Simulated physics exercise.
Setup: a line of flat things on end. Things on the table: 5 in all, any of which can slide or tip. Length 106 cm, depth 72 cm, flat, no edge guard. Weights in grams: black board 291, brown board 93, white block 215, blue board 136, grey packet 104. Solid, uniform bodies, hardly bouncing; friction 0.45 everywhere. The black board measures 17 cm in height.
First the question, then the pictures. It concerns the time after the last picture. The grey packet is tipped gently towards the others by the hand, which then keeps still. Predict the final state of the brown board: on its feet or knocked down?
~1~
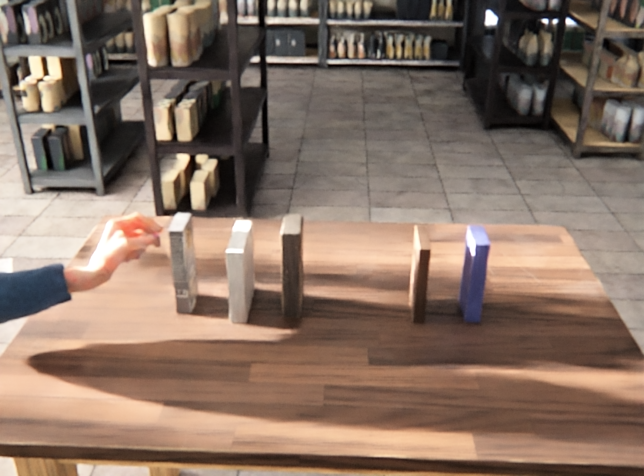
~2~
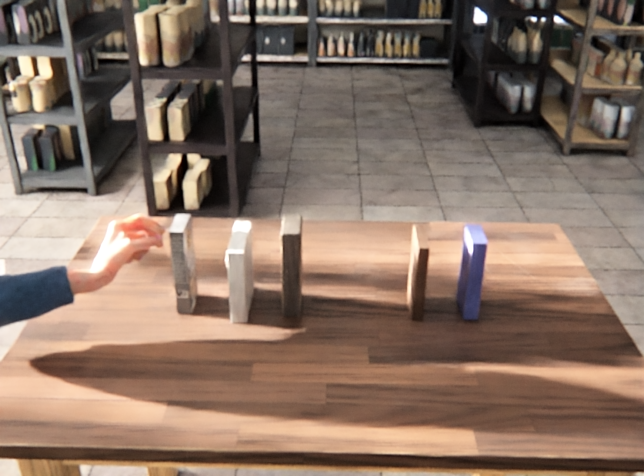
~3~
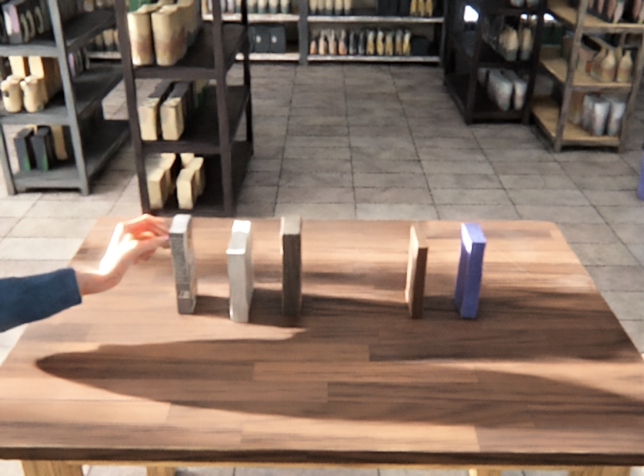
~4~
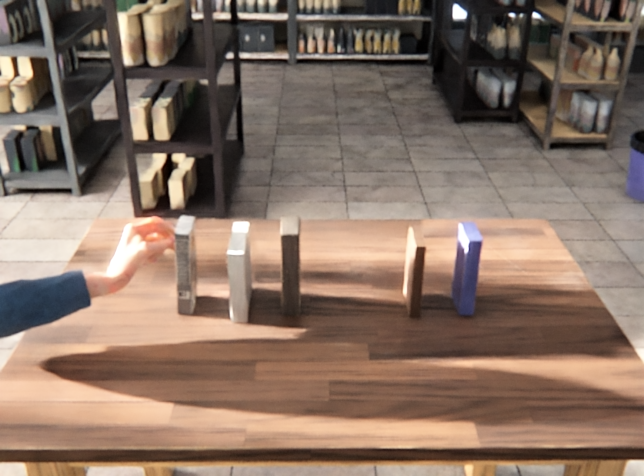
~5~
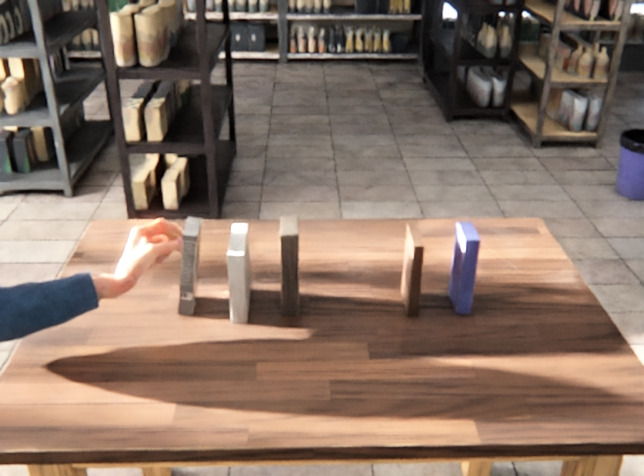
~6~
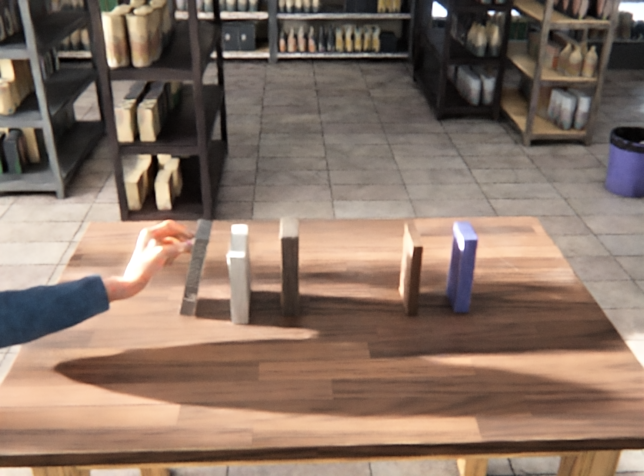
On its feet.
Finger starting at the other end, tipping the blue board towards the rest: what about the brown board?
The brown board falls over.
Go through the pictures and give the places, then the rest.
In the first picture, brown board (420, 274); black board (293, 267).
In the second picture, black board (292, 266); white block (241, 272).
In the third picture, black board (292, 266); white block (241, 272).
In the fourth picture, grey packet 3° over; black board (291, 266); white block (241, 272).
In the fifth picture, grey packet 8° over; black board (290, 267); white block (240, 273).
In the sixth picture, grey packet 14° over; brown board (411, 270); black board (290, 267).
Then, 0.10 s on from there, grey packet 25° over.
Then, 0.20 s on from there, grey packet 29° over.
Then, 0.70 s on from there, brown board resting near (411, 270).
In the end, all 3 under 5 cm from the start. At the end, from the last picture's camera, brown board near (411, 270).
